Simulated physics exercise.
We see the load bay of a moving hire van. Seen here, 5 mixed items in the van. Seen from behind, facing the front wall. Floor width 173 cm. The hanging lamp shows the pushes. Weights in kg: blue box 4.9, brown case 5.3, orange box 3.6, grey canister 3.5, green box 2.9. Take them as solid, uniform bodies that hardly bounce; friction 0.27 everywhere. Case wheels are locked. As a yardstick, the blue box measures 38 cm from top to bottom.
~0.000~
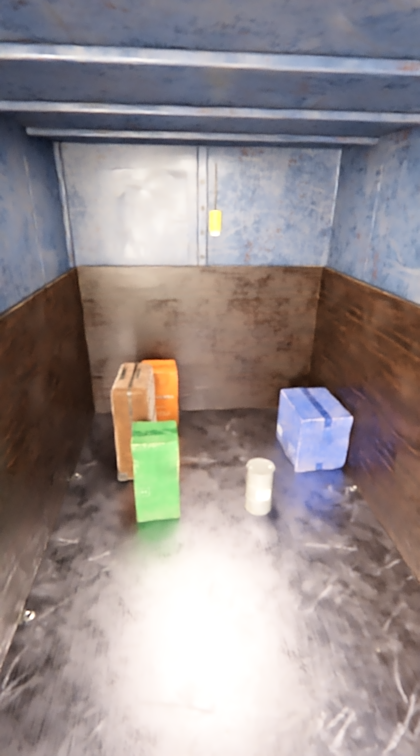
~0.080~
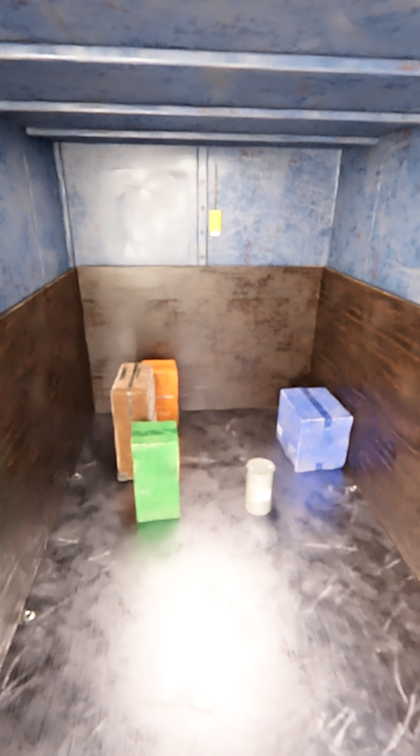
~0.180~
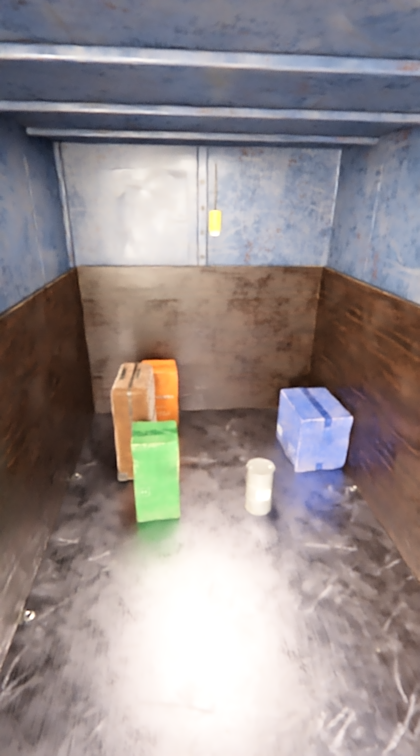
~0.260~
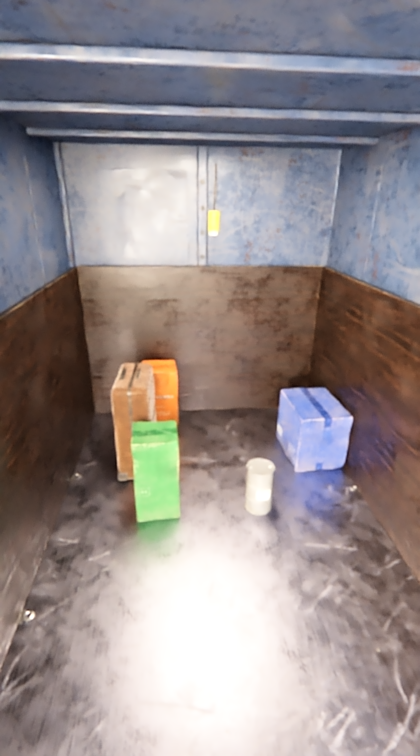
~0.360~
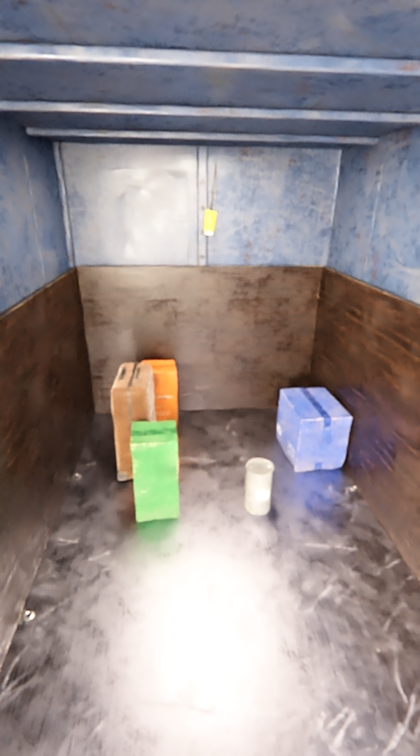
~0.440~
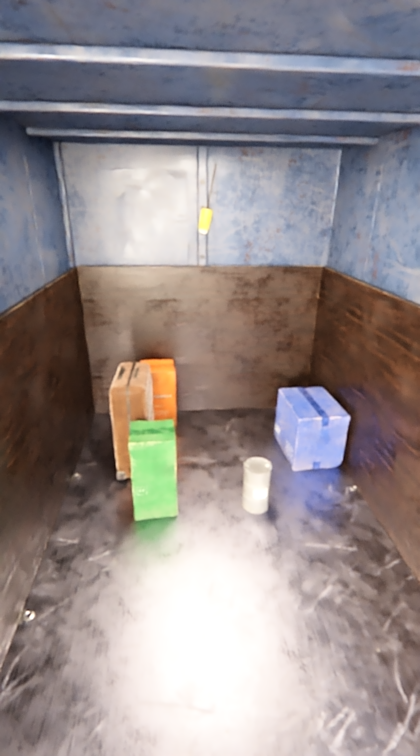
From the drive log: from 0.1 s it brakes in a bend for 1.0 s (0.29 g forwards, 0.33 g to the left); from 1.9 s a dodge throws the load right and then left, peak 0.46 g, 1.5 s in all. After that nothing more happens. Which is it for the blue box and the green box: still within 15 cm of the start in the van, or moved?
The blue box leaves its spot and the green box leaves its spot.
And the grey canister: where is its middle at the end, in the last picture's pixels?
At about (175, 448).
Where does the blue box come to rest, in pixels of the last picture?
Around (233, 402).
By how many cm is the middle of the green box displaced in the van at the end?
About 58 cm.
After 0.74 s, push 0.29 g forwards, 0.33 g left; green box slid 17 cm near (135, 459); blue box slid 16 cm near (289, 420); brown case slid 17 cm.
After 0.94 s, push 0.19 g forwards, 0.22 g left; green box slid 35 cm near (113, 448); blue box slid 34 cm near (266, 412); grey canister slid 34 cm.
After 1.14 s, steady run; green box slid 53 cm near (93, 438); blue box slid 53 cm near (244, 405); grey canister slid 52 cm.
After 2.64 s, steady run; green box slid 51 cm near (105, 434); blue box slid 55 cm near (245, 401); grey canister slid 55 cm.
At rest (3.9 s), not toppled but over 15 cm from the start, blue box, brown case, orange box, grey canister and green box. In the last view, blue box near (233, 402), green box near (90, 435).
